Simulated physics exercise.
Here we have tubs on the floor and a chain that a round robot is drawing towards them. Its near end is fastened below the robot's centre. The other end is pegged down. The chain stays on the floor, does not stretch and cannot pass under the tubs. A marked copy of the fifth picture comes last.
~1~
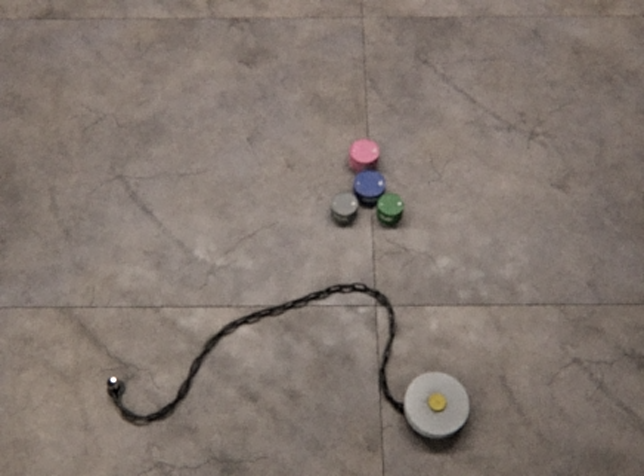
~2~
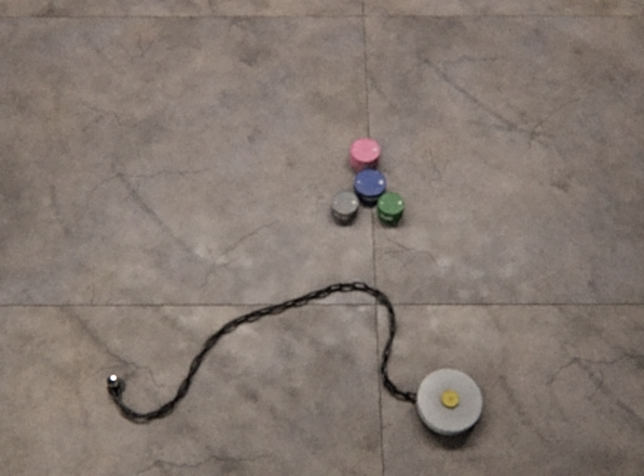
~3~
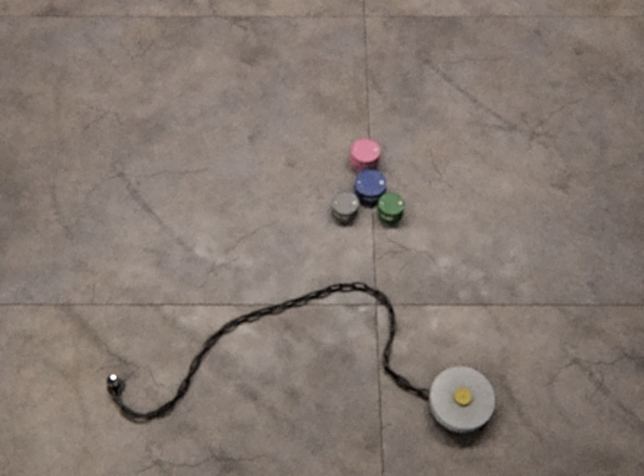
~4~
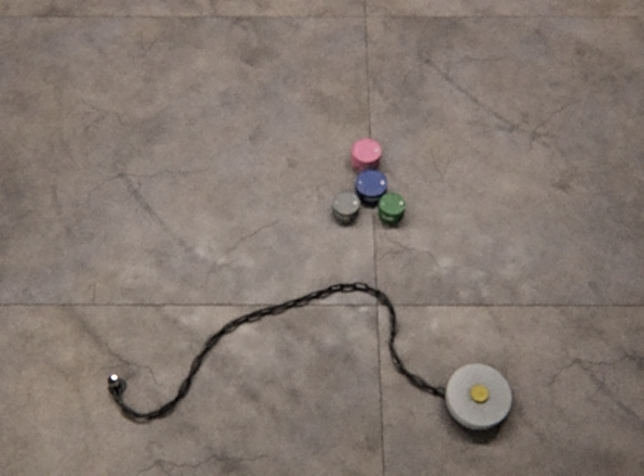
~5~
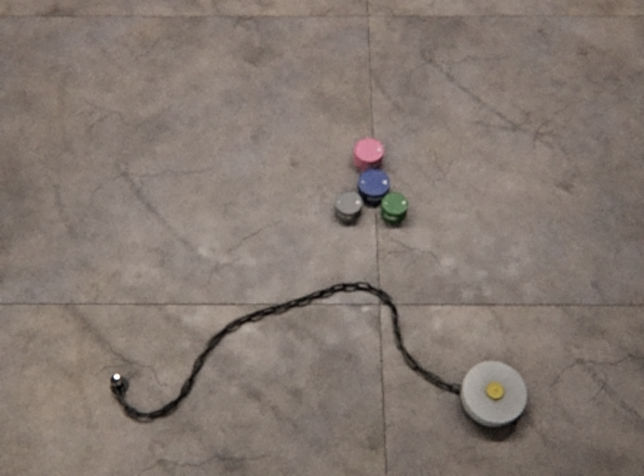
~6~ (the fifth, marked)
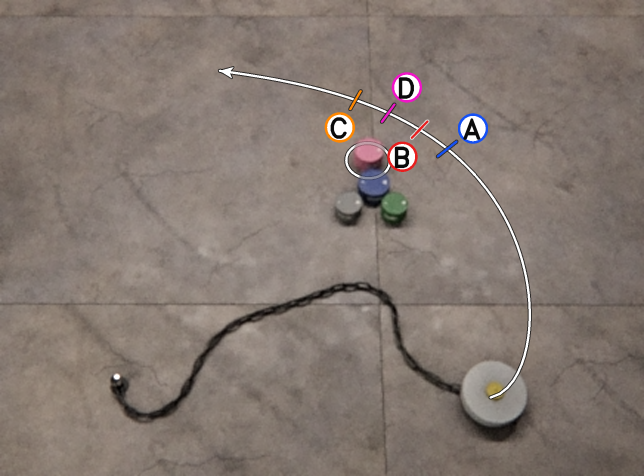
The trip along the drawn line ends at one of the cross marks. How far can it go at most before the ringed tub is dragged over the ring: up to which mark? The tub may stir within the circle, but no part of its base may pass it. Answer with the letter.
Mark C.
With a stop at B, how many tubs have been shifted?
The count is none.
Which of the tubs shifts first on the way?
The green tub.
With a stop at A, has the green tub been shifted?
No.
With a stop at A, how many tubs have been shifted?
By then, none.
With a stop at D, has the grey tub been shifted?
No.
On the marked copy, A at (447, 149); B at (420, 130); C at (356, 100); D at (388, 113); the ring at (368, 160); the route from (491, 398) via (452, 153) to (220, 71).
Taking C. A third of the way, robot (526, 260); pink tub (369, 155).
Two thirds of the way, robot (453, 147); pink tub (369, 155).
When it is over, robot (356, 94); blue tub (370, 183); green tub (365, 206); grey tub (339, 205); pink tub (369, 155); the pink tub is still in its ring.
As for the rest, A is safe but short; B is safe but short; D is safe but short.
